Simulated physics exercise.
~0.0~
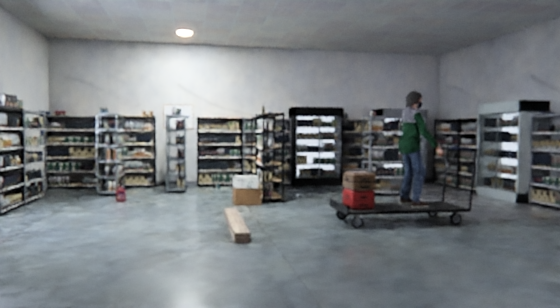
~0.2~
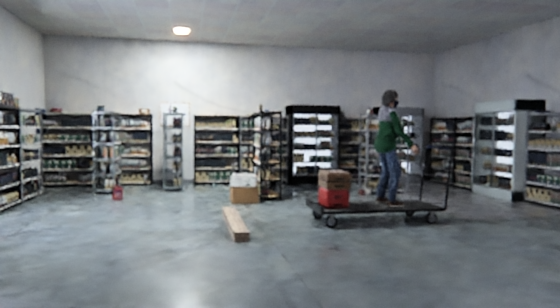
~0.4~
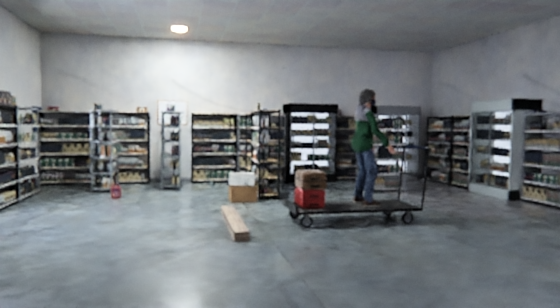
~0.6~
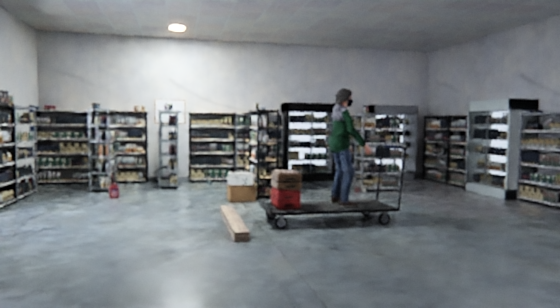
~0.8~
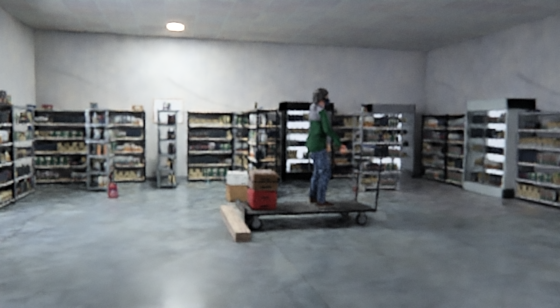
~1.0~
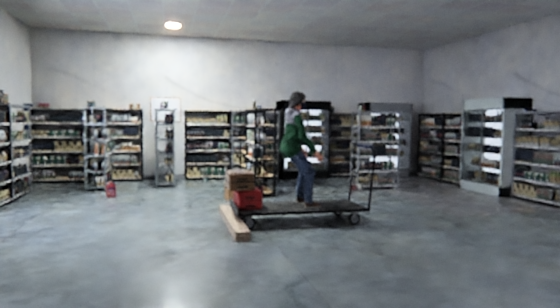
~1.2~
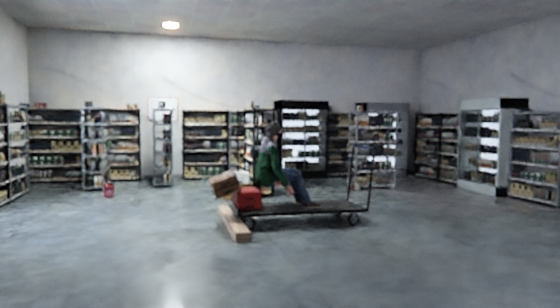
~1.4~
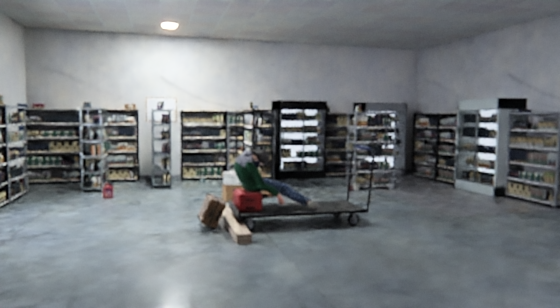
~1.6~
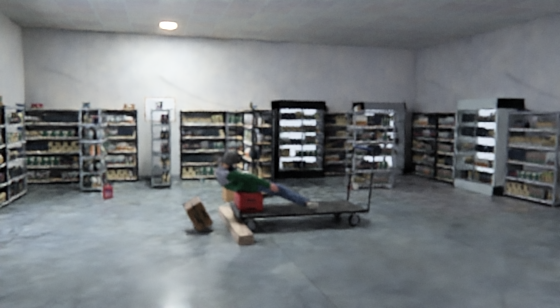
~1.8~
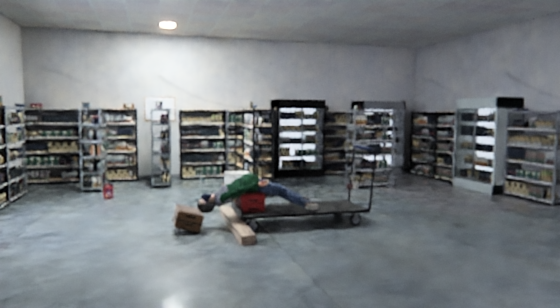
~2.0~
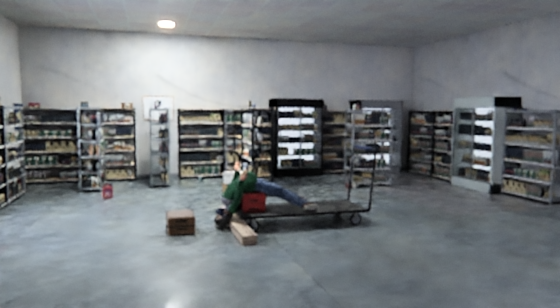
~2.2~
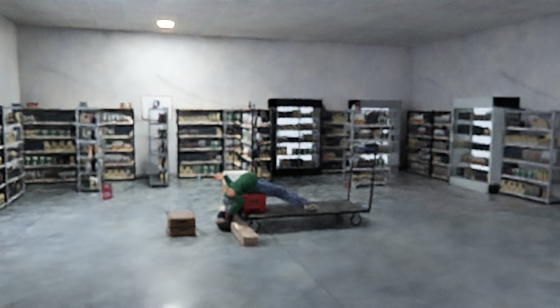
A person in a green top and blue trousers stands on a flat stock cart rolling left across a grey concrete storeroom, seen from across the floor as the view drifts slightly. A brown case sits on a red one at the cart's front, with stocked shelves and lit cabinets along the pale walls. The cart stops against a wooden beam, and the brown case tips off over the front while the person folds down limply after it. The case turns over and settles on the floor to the left. The person ends slumped over the red case, head and shoulders hanging down by the beam, hips and legs still on the cart.
